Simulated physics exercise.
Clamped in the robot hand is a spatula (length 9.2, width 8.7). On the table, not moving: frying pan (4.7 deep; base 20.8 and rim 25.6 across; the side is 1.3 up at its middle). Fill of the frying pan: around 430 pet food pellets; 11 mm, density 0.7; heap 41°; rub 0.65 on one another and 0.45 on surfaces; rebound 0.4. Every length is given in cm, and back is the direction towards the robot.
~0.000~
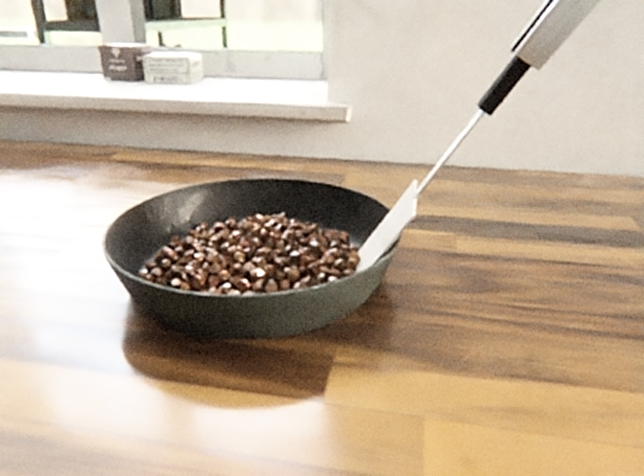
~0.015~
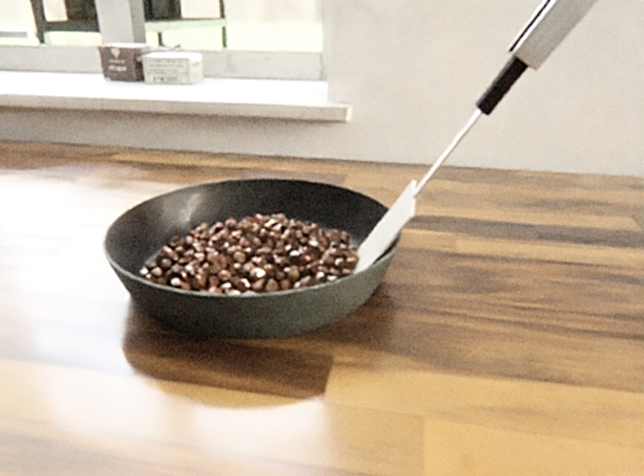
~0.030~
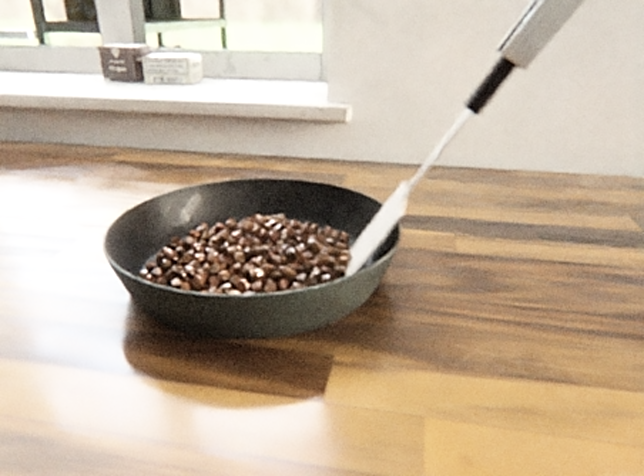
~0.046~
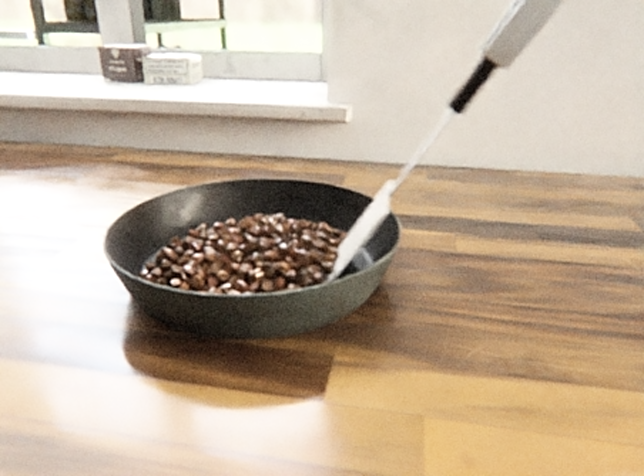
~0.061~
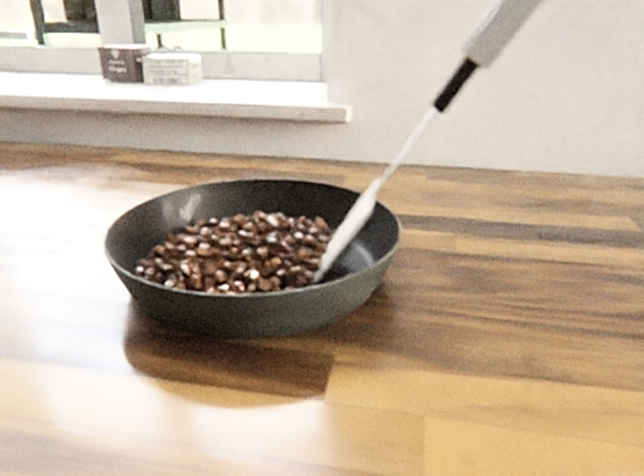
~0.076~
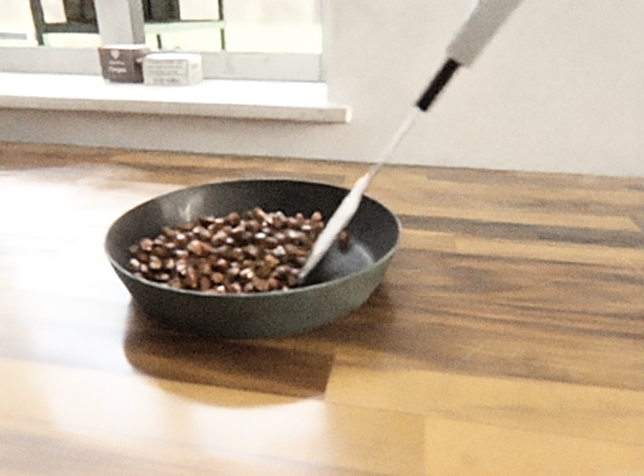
The video shows a spatula resting at the right side of a dark frying pan of brown pellets on a wooden surface, then sliding left through the pan, pushing the pellets leftward and baring part of its base.
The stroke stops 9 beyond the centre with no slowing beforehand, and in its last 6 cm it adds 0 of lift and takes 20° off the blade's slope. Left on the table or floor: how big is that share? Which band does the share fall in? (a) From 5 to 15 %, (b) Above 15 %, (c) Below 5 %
(c) Below 5 %.
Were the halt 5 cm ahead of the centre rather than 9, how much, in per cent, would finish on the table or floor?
About 0 %.
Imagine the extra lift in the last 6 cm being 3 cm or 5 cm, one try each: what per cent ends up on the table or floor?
Roughly 10 % and then 15 %.
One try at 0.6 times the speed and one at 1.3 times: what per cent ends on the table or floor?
Roughly 0 per cent on the first try and 10 per cent on the second.
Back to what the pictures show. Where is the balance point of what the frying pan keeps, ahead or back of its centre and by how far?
Ahead of centre, near 5.5 centimetres.
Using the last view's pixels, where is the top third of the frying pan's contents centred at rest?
Somewhere around (165, 227) in the last picture.
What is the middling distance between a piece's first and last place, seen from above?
About 5 cm.
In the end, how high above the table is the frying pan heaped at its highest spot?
About 6.0 cm above the table.
After 0.13 s, sloping 58°, highest piece 5 above the table; 433 in the frying pan.
After 0.19 s, sloping 51°, highest piece 6 above the table; 433 in the frying pan.
After 0.41 s, sloping 38°, highest piece 6 above the table; 427 in the frying pan, 5 on the table or floor, 1 on the blade or in flight.
After 1.46 s, sloping 38°, highest piece 6 above the table; 427 in the frying pan, 6 on the table or floor.
At rest, 427 in the frying pan, 6 on the table or floor. That is 1 % on the table or floor.
